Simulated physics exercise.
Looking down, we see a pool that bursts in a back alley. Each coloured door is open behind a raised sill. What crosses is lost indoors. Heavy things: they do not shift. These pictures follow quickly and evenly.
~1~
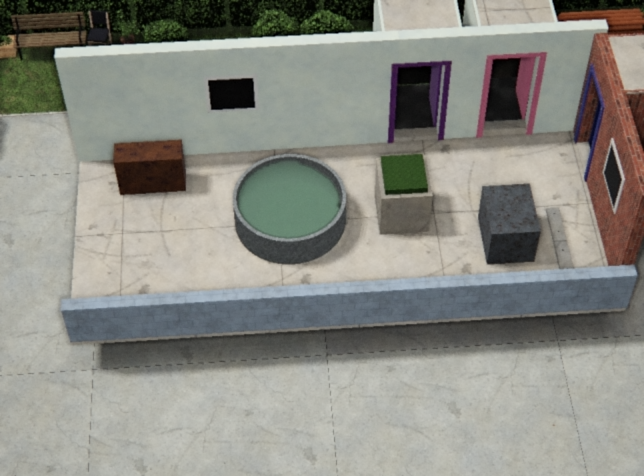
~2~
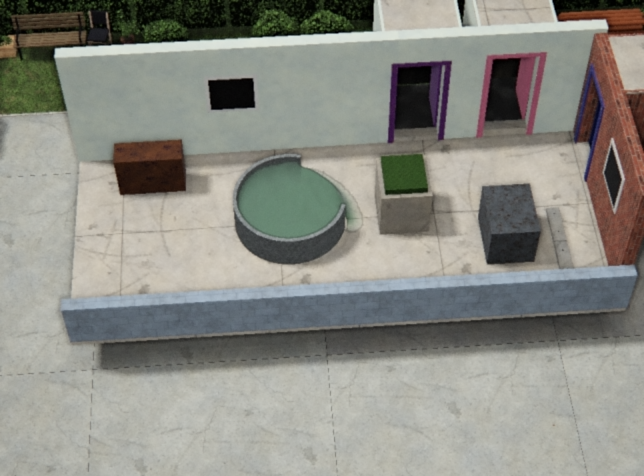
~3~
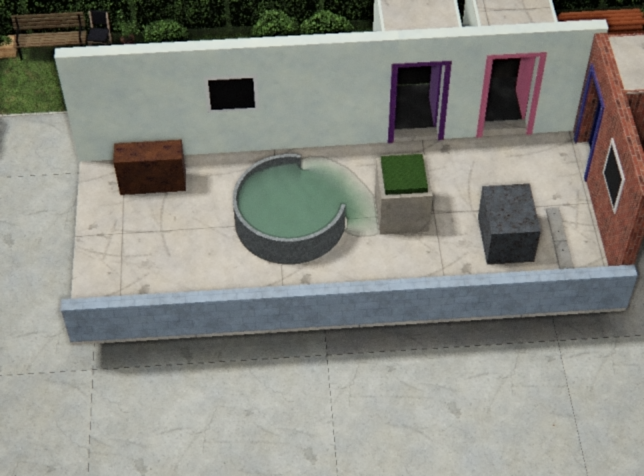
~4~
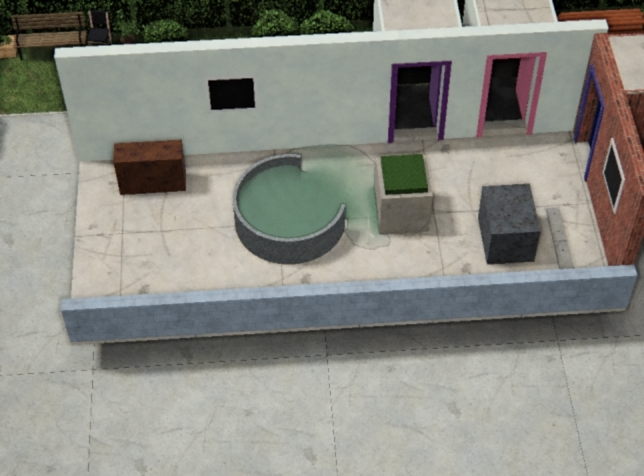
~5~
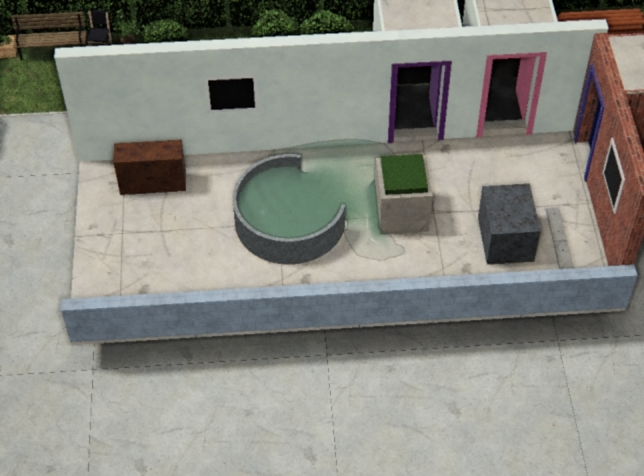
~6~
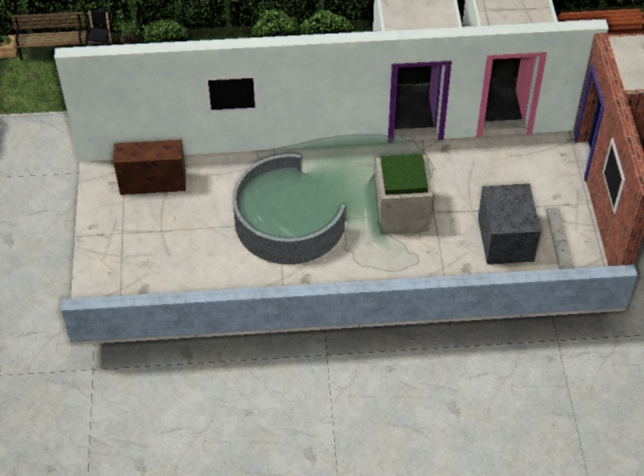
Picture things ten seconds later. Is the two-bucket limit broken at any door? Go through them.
At the end, pink door: Two buckets at most. Purple door: Over two buckets. Blue door: Over two buckets.
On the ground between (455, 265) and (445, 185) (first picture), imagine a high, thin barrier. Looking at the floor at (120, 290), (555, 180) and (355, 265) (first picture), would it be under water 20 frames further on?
Listed order: Spared, swamped, swamped.
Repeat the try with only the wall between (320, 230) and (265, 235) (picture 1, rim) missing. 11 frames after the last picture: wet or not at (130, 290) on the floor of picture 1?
There: Flooded.
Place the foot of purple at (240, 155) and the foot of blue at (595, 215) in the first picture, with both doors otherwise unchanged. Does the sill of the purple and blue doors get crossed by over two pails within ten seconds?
The purple one falls short, the blue one overshoots.
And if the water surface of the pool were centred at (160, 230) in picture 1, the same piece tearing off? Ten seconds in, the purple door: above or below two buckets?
Checking each in turn, the purple door comes in short.
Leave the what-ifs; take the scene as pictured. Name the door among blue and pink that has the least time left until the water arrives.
It would be the pink door.
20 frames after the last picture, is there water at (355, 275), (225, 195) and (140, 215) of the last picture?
Same order as asked: Drenched; drenched; dry as before.
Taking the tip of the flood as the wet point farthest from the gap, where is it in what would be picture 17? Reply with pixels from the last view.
Somewhere near (574, 136).
A moment on, water covers 25 % of the floor; the pink door wet at the sill, nothing in, the purple door under two buckets in, the blue door not reached.
Next, water covers 40 % of the floor; the pink door wet at the sill, nothing in, the purple door over two buckets in, the blue door under two buckets in.
Then, water covers 65 % of the floor; the pink door wet at the sill, nothing in, the purple door over two buckets in, the blue door far over two buckets in.
Later, water covers 85 % of the floor; the pink door wet at the sill, nothing in, the purple door over two buckets in, the blue door far over two buckets in.
In the end, water covers 90 % of the floor; the pink door wet at the sill, nothing in, the purple door over two buckets in, the blue door far over two buckets in.
